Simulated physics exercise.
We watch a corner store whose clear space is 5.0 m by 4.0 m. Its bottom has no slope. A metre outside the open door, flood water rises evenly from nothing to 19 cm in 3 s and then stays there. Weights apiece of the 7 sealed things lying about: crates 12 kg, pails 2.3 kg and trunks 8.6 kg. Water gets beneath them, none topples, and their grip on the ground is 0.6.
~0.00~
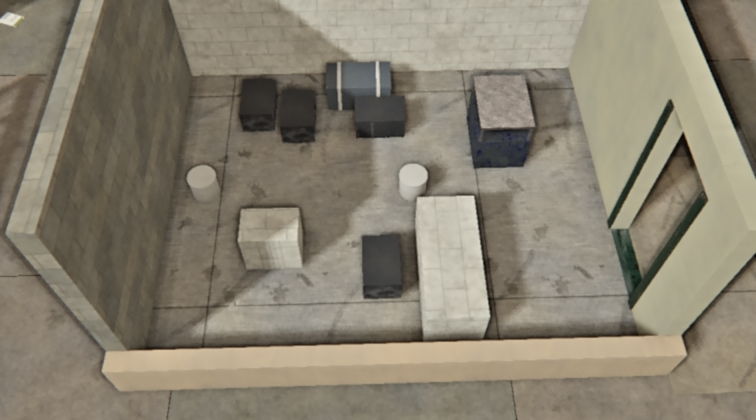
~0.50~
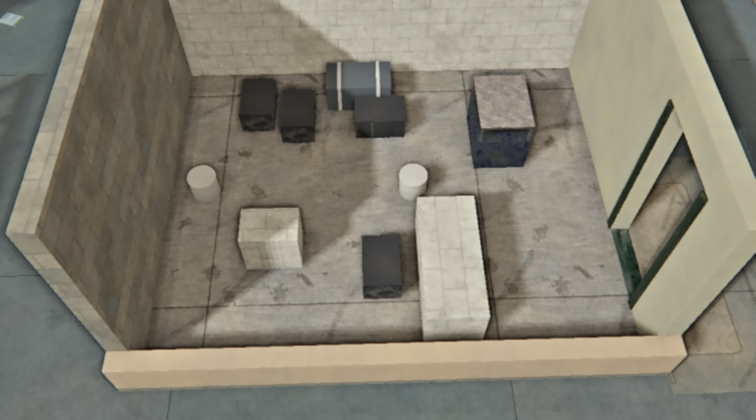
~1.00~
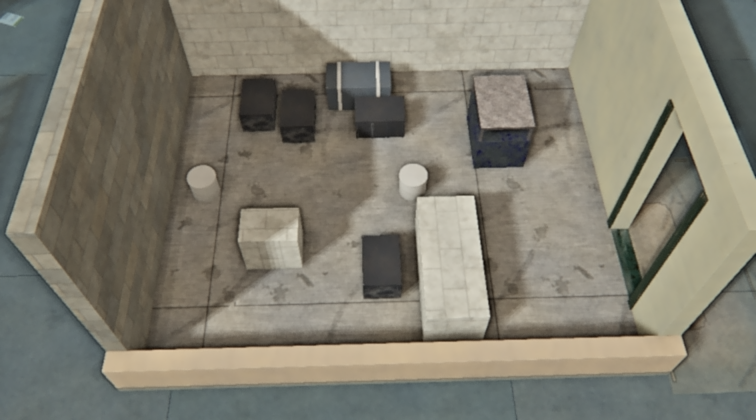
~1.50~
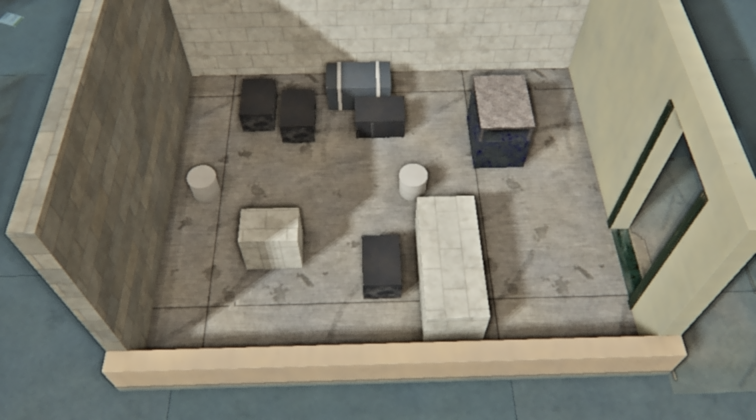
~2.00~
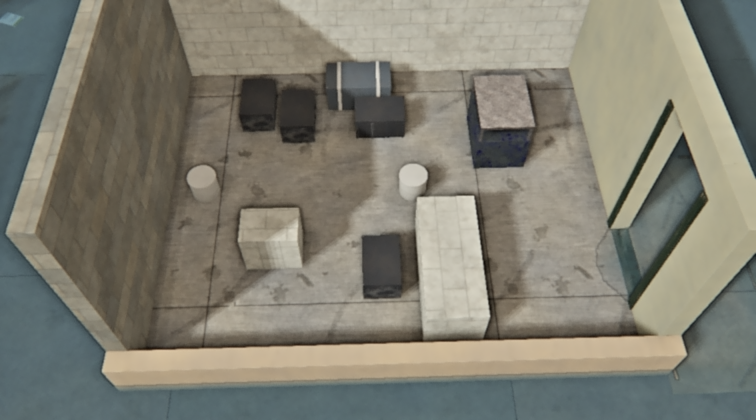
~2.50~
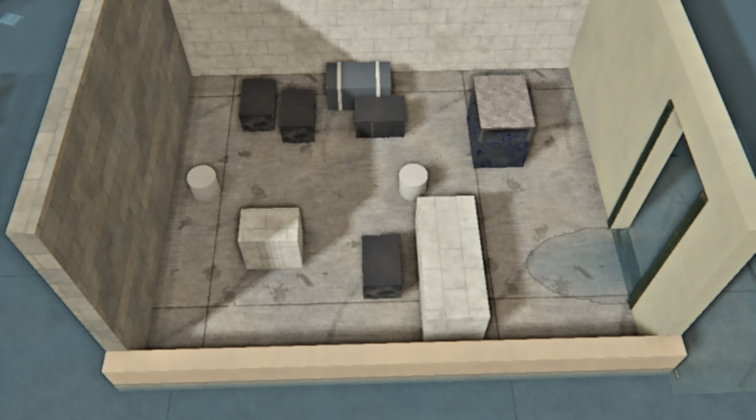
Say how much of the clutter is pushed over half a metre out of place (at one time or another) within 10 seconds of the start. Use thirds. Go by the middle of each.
Share: Not even a third.
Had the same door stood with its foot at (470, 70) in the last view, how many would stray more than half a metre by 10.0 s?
Then 2.
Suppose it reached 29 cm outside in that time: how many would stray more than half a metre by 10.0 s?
Then 6.
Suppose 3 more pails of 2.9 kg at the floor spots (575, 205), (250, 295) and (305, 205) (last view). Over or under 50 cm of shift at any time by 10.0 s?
In that order: Less, under, under.
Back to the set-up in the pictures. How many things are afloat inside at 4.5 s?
I count 0.
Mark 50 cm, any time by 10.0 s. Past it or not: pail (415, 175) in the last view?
Answer: More.
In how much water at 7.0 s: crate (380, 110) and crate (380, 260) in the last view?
About 3 and 1 cm.
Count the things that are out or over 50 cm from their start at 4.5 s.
0 of them.
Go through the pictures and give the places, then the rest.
A crate at (380, 109), on the bottom; a crate at (297, 107), on the bottom; 0.0 m2 under water; 0 of 7 have shifted, in the first frame.
A crate at (380, 109) rests on the ground; a crate at (297, 107), on the bottom; 0.0 m2 under water; 0 of 7 have shifted, in the second frame.
A crate at (380, 109), on the bottom; a crate at (297, 107) rests on the ground; 0.0 m2 under water; 0 of 7 have shifted, in the third frame.
A crate at (380, 109), on the bottom; a crate at (297, 107), on the bottom; 0.0 m2 under water; 0 of 7 have shifted, in the fourth frame.
A crate at (380, 109), on the bottom; a crate at (297, 107), on the bottom; water covers 0.1 m2; 0 of 7 have shifted, in the fifth frame.
A crate at (380, 109) rests on the ground; a crate at (297, 107), on the bottom; water covers 0.7 m2; 0 of 7 have shifted, in the sixth frame.
After 3.5 s 0 of 7 are over 50 cm from their spots; 0 afloat.
After 4.5 s 0 of 7 are over 50 cm from their spots; 0 afloat.
After 7.0 s 0 of 7 are over 50 cm from their spots; 0 afloat.
After 10.0 s 1 of 7 are over 50 cm from their spots, and 1 have been at some point; 3 afloat.
